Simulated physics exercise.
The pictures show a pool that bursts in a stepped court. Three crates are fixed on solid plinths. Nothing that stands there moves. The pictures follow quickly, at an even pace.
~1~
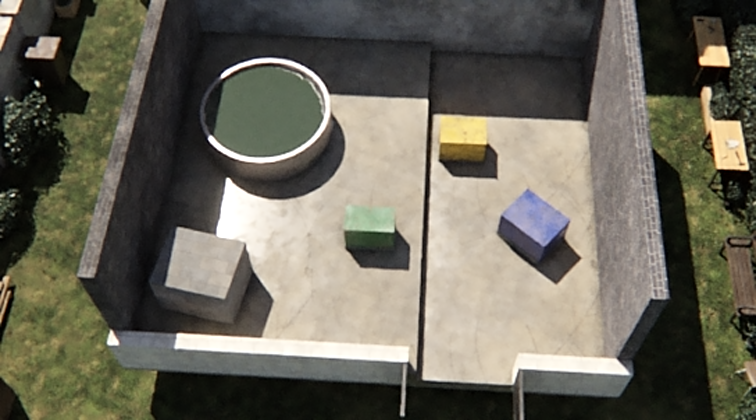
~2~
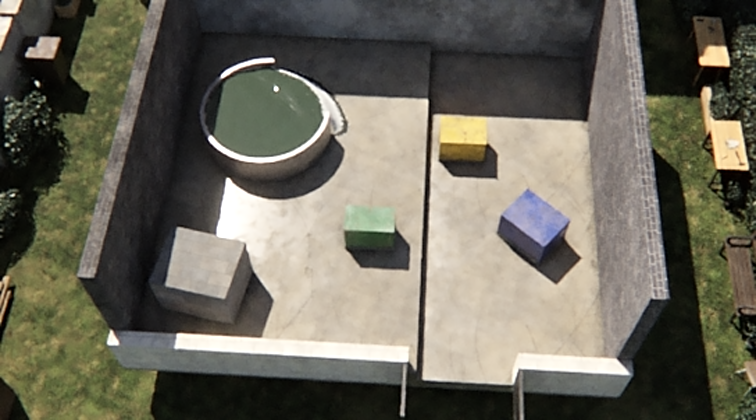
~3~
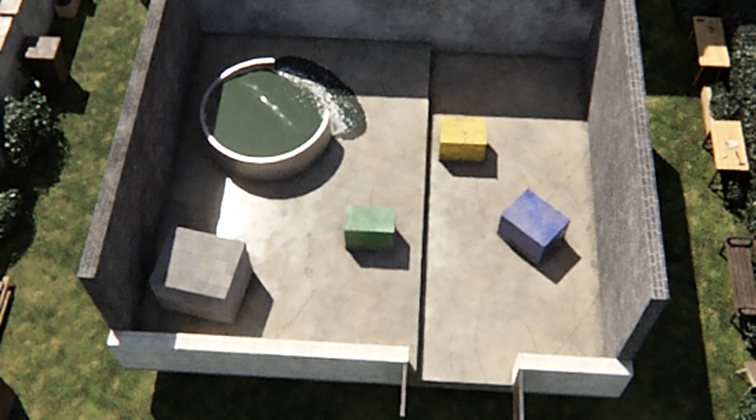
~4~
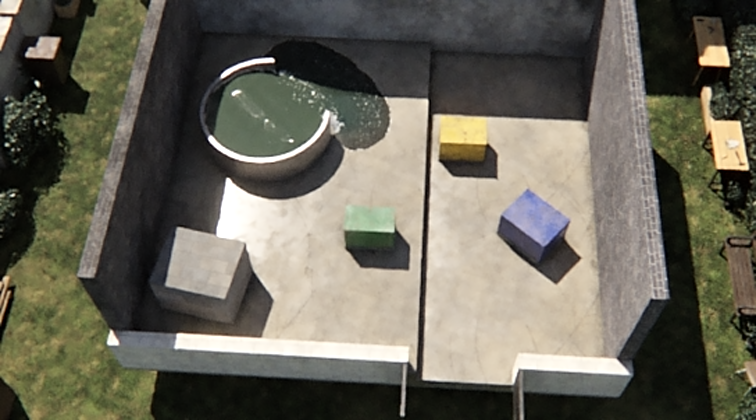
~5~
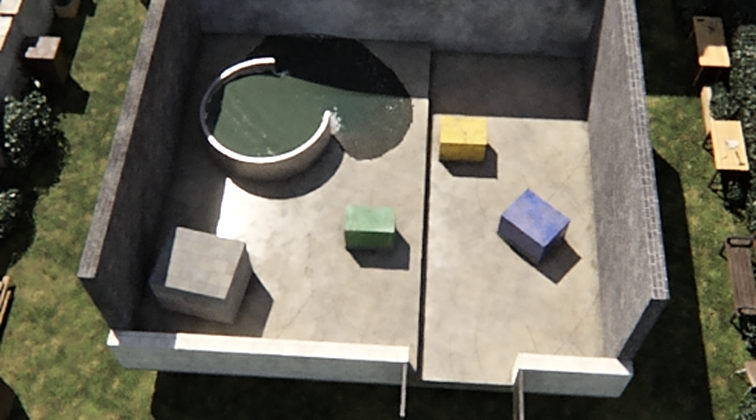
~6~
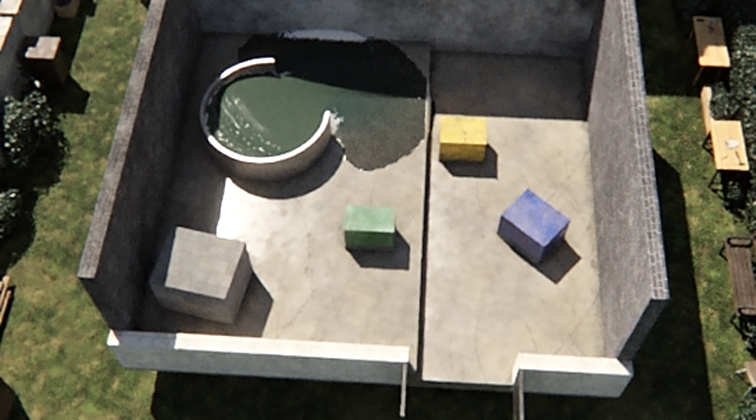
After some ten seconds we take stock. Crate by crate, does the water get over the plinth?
In the end: The yellow crate gets wet; the green crate stays dry; the blue crate gets wet.
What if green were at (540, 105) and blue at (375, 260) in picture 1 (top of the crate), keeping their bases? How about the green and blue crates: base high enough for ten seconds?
Then: Green takes water; blue stays dry.
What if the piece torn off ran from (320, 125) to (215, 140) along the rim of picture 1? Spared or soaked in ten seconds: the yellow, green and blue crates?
Then: The yellow crate takes water, the green crate gets wet, the blue crate ends up wet.
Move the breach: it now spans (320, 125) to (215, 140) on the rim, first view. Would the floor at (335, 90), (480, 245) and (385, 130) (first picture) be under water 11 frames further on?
One after the other: Free of water, flooded, dry.
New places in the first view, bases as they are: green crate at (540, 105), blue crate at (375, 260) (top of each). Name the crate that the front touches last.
The blue one.
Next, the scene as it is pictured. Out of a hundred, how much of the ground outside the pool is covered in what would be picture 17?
About 30 per cent.
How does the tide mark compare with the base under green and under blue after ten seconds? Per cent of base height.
Roughly 10 per cent, then 200 per cent.
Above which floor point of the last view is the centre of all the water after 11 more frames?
Near (348, 94).
A moment on, water covers 20 % of the floor; the yellow crate water round its plinth, the green crate not reached, the blue crate not reached.
Next, water covers 30 % of the floor; the yellow crate water round its plinth, the green crate not reached, the blue crate not reached.
Then, water covers 40 % of the floor; the yellow crate water round its plinth, the green crate not reached, the blue crate water round its plinth.
Later, water covers 60 % of the floor; the yellow crate water round its plinth, the green crate not reached, the blue crate water round its plinth.
In the end, water covers 75 % of the floor; the yellow crate was topped, the green crate stayed above the water, the blue crate was topped.
